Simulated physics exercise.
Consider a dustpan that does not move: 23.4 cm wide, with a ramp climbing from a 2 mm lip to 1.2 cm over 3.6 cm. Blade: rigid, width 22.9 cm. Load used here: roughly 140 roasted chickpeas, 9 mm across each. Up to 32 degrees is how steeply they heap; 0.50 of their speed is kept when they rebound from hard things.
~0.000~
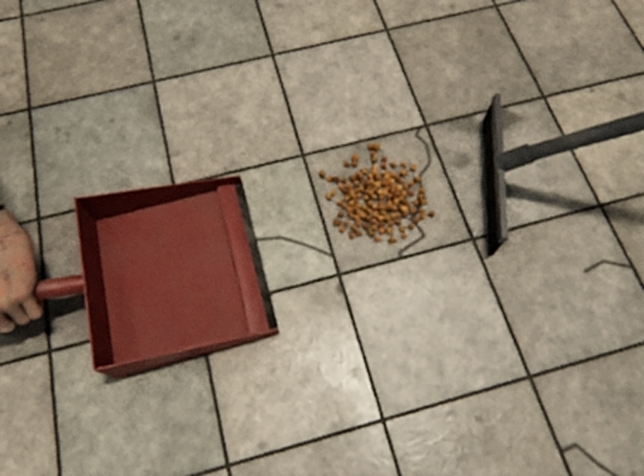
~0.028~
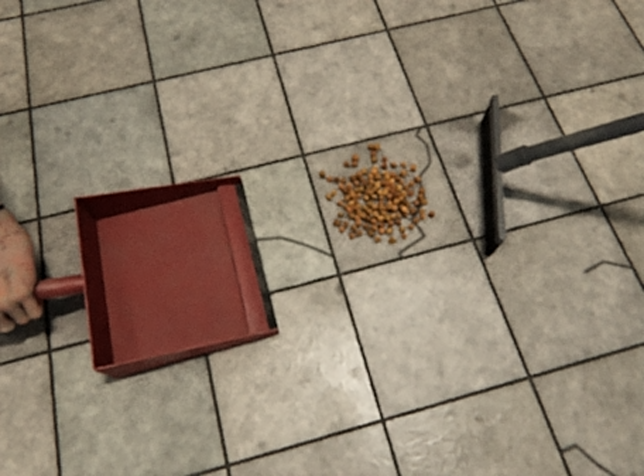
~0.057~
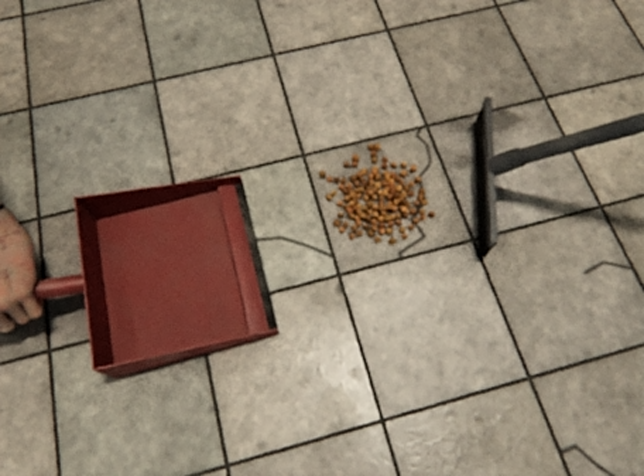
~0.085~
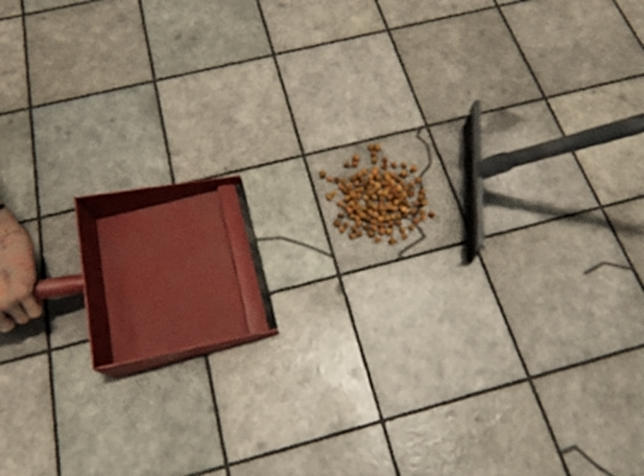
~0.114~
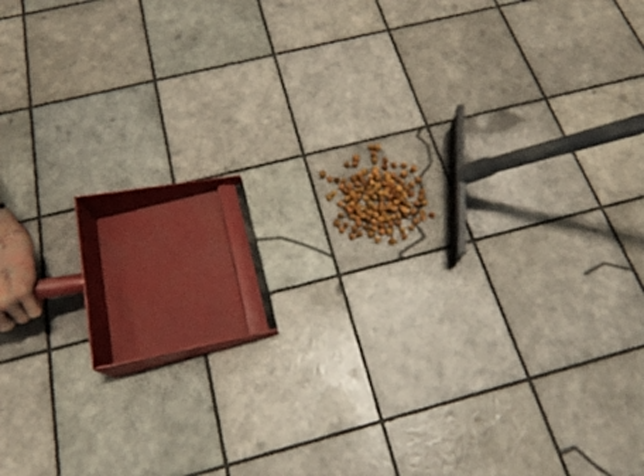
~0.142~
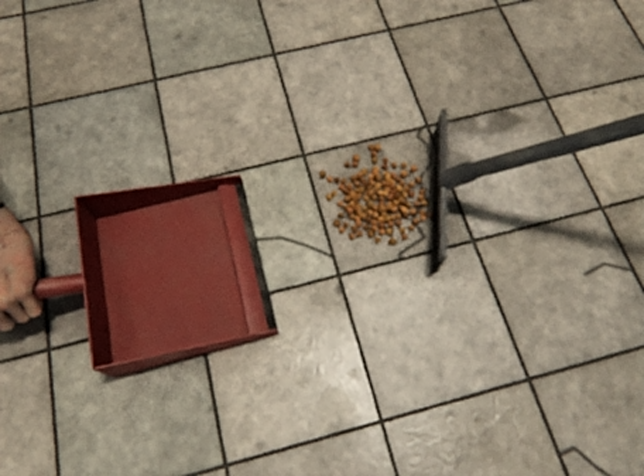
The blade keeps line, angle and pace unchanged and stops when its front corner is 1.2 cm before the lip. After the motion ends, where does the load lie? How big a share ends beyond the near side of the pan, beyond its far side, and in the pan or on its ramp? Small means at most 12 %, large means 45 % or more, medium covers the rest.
Shares: Past the pan's near side - small; past the pan's far side - medium; in the pan or on its ramp - medium.
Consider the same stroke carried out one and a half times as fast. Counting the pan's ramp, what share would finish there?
About 40 per cent.
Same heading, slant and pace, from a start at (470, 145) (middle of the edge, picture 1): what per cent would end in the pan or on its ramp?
Roughly 20 percent, ramp included.
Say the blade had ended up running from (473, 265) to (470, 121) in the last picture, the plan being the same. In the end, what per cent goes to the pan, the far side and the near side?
That ends as pan 0, far 0, and near 0.
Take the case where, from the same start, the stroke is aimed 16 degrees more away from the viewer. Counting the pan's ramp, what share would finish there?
Result: Close to 20 %, ramp counted.
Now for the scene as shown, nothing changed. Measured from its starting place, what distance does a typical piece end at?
Roughly 18 cm.
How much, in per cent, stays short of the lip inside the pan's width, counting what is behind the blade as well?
Around 55 in a hundred.
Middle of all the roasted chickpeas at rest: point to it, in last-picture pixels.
Somewhere near (254, 210) in the last picture.
Then, at 0.27 s, middle of the blade 15 cm from the lip; 0 % over the lip, far side 5 %, near side 0 %.
After 0.36 s, middle of the blade 7 cm from the lip; 0 % over the lip, far side 20 %, near side 0 %.
After 0.58 s, middle of the blade 5 cm from the lip; 20 % over the lip, far side 30 %, near side 0 %.
At rest (1.2 s), near side 0 %, far side 30 %, pan 15 %, in front of the lip or behind the blade 55 %.
